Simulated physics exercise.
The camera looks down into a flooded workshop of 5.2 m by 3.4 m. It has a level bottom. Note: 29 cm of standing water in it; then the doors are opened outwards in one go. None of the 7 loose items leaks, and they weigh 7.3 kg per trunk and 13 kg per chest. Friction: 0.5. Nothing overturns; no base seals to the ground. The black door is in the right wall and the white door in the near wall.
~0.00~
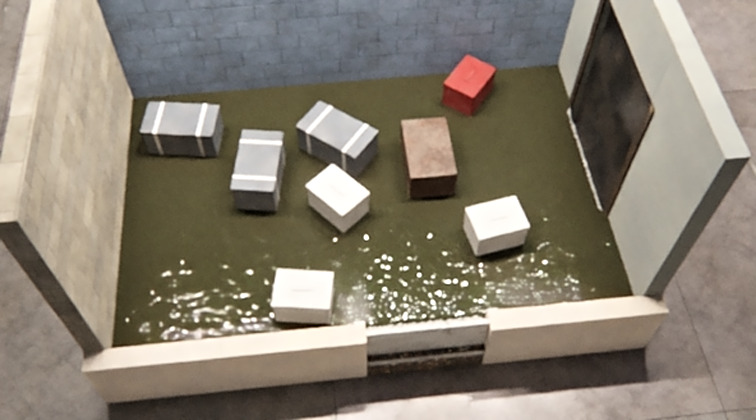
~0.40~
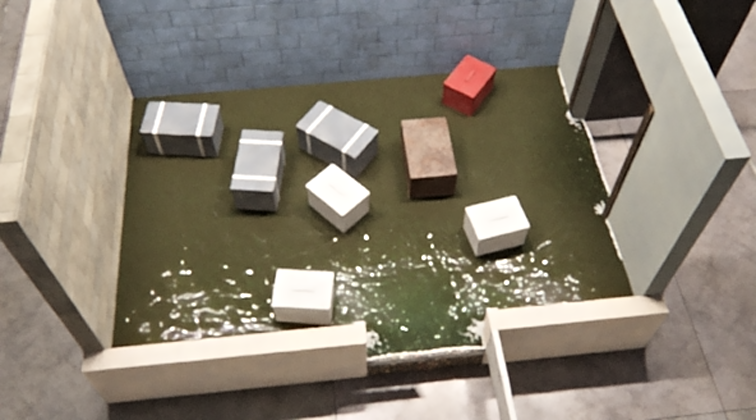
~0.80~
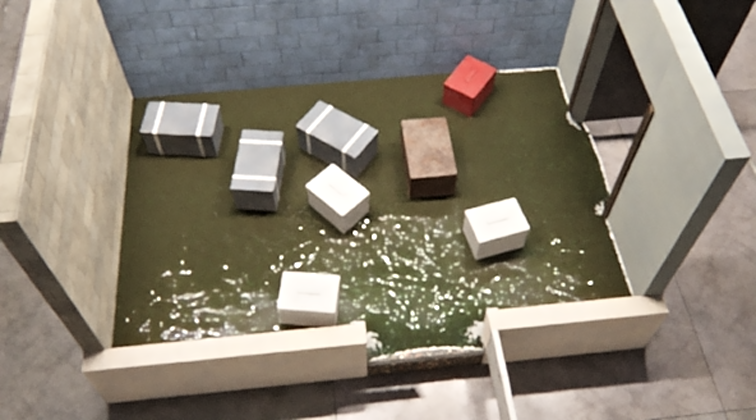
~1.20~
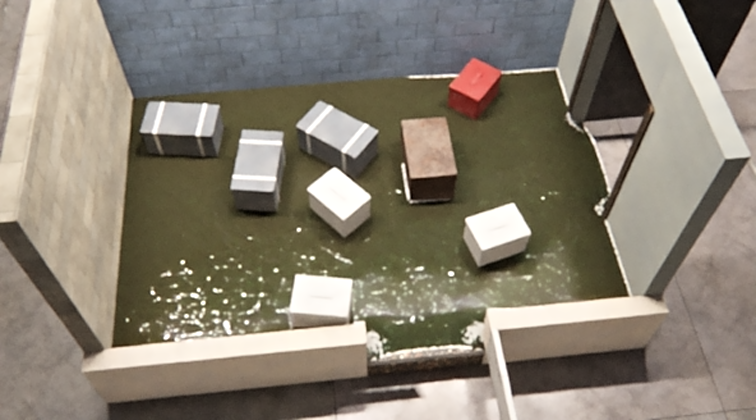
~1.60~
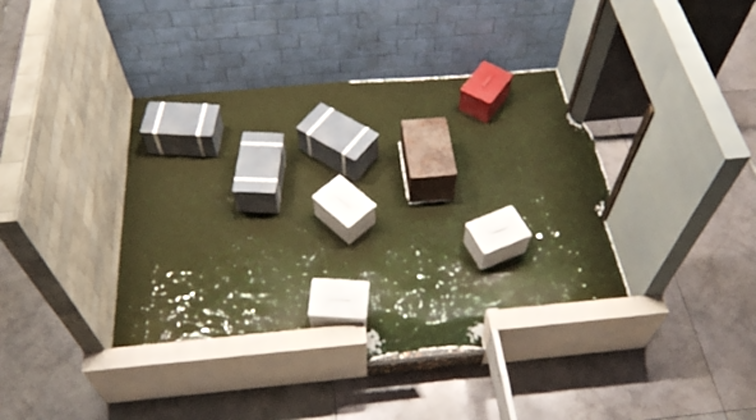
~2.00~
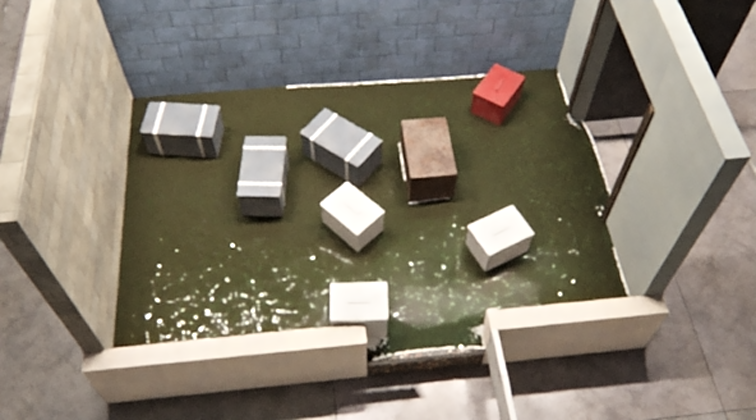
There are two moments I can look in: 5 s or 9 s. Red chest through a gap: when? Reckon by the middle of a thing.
Before the first time.
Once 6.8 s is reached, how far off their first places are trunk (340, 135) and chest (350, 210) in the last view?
Going in order, that's 50 cm then 200 cm.
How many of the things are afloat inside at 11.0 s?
At that point I count 4.
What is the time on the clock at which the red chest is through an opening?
Somewhere near 4.0 s.
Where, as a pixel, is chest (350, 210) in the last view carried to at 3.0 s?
Somewhere near (390, 228) in the last view.
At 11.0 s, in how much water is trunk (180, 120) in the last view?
About 12 cm.
After 3.0 s the red chest is near (530, 97), 0.7 m from its start, afloat; 1 of 7 are out; 6 afloat.
After 6.8 s the red chest has gone out (at 4.2 s); 3 of 7 are out; 4 afloat.
After 11.0 s the red chest has gone out (at 4.2 s); 3 of 7 are out; 4 afloat.
After 15.0 s the red chest has gone out (at 4.2 s); 4 of 7 are out; 3 afloat.
